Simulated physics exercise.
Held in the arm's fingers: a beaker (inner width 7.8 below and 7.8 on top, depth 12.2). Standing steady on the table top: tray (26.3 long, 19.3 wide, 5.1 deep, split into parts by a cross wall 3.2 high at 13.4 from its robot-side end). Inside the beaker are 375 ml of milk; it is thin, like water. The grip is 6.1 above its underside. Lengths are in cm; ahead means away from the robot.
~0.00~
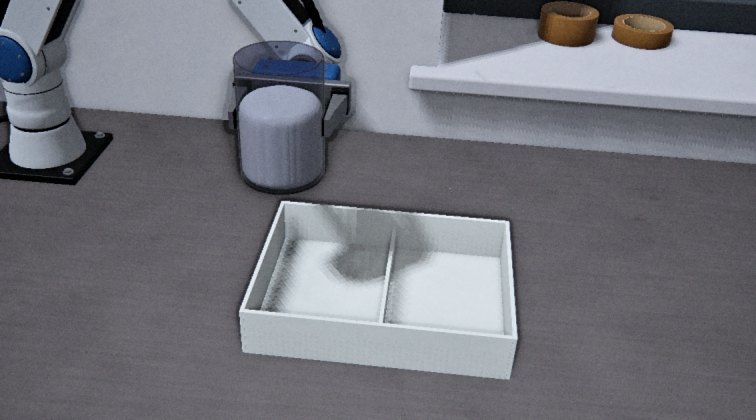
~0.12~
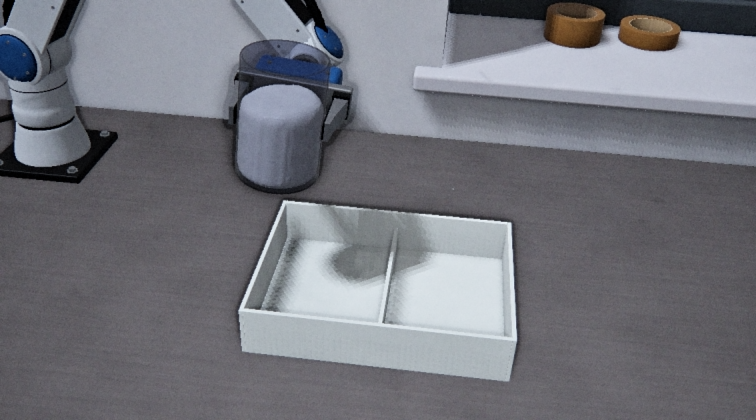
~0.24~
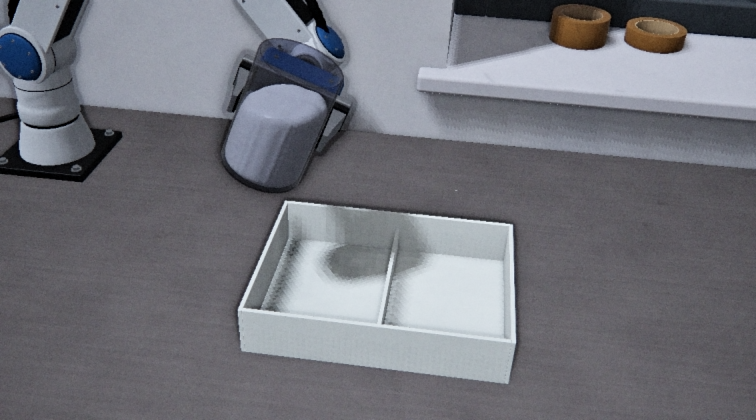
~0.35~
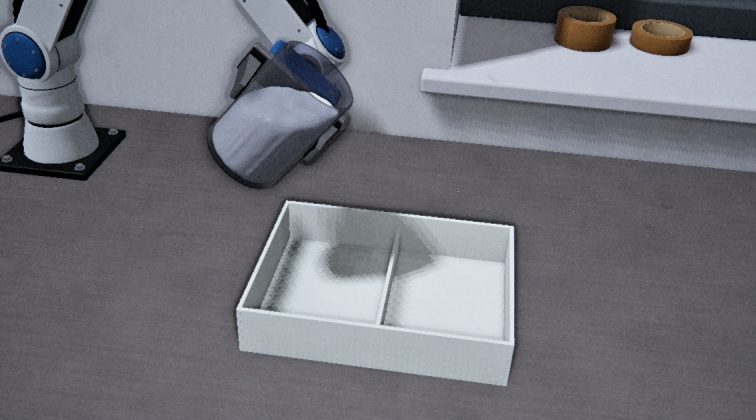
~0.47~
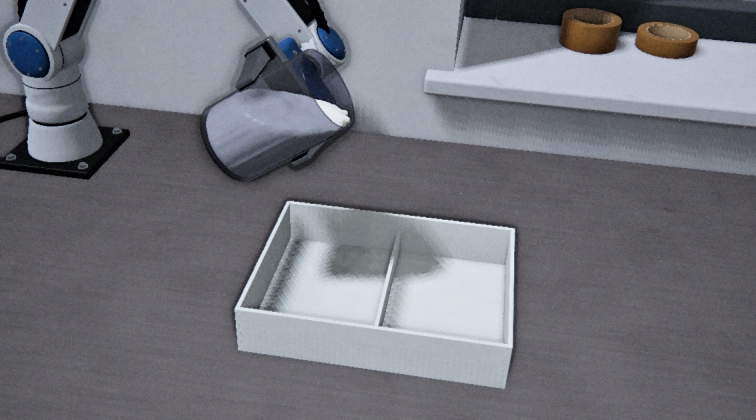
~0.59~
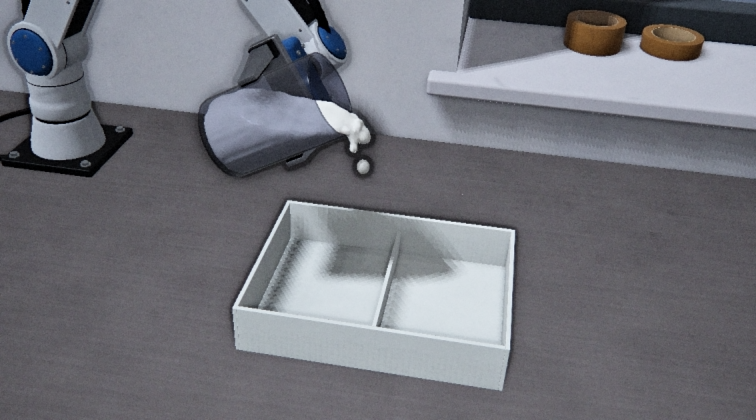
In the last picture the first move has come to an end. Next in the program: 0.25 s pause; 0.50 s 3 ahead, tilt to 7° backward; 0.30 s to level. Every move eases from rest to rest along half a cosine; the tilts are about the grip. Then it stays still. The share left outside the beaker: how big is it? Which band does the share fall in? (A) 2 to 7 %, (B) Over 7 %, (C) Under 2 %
Answer: B.
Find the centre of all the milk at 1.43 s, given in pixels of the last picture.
The centre lands around (319, 158) in the last view.
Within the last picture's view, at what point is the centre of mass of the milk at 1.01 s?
Near pixel (288, 149).
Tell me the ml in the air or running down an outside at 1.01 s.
Roughly 5 ml.
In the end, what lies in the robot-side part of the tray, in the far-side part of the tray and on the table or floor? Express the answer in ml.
Roughly 10, 25, 0 ml.
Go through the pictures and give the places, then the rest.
The first picture shows beaker middle at (281, 119), level; upper third of the milk around (281, 112), from x 240 to 320, top at y 90; 375 ml in the beaker.
The second picture shows beaker middle at (281, 119), tilted 6° forward; upper third of the milk around (281, 111), from x 240 to 320, top at y 85.
The third picture shows beaker middle at (280, 118), tilted 21° forward; upper third of the milk around (283, 111), from x 225 to 325, top at y 85.
The fourth picture shows beaker middle at (278, 118), tilted 40° forward; upper third of the milk around (282, 112), from x 210 to 340, top at y 90.
The fifth picture shows beaker middle at (276, 118), tilted 55° forward; upper third of the milk around (275, 112), from x 205 to 345, top at y 90.
The sixth picture shows beaker middle at (275, 117), tilted 61° forward; upper third of the milk around (271, 113), from x 205 to 365, top at y 90; 375 ml in the beaker, 5 ml in the air or running down outside.
After 1.01 s, tilted 43° forward, liquid up to 23 above the table; 340 ml in the beaker, 20 ml in the far-side part, 10 ml in the robot-side part, 5 ml in the air or running down outside.
After 1.43 s, tilted 6° backward, liquid up to 23 above the table; 340 ml in the beaker, 25 ml in the far-side part, 10 ml in the robot-side part.
After 1.84 s, level, liquid up to 23 above the table; 340 ml in the beaker, 25 ml in the far-side part, 10 ml in the robot-side part.
After 2.64 s, level, liquid up to 23 above the table; 340 ml in the beaker, 25 ml in the far-side part, 10 ml in the robot-side part.
At rest, 340 ml in the beaker, 25 ml in the far-side part, 10 ml in the robot-side part. That is 10 % outside the beaker.
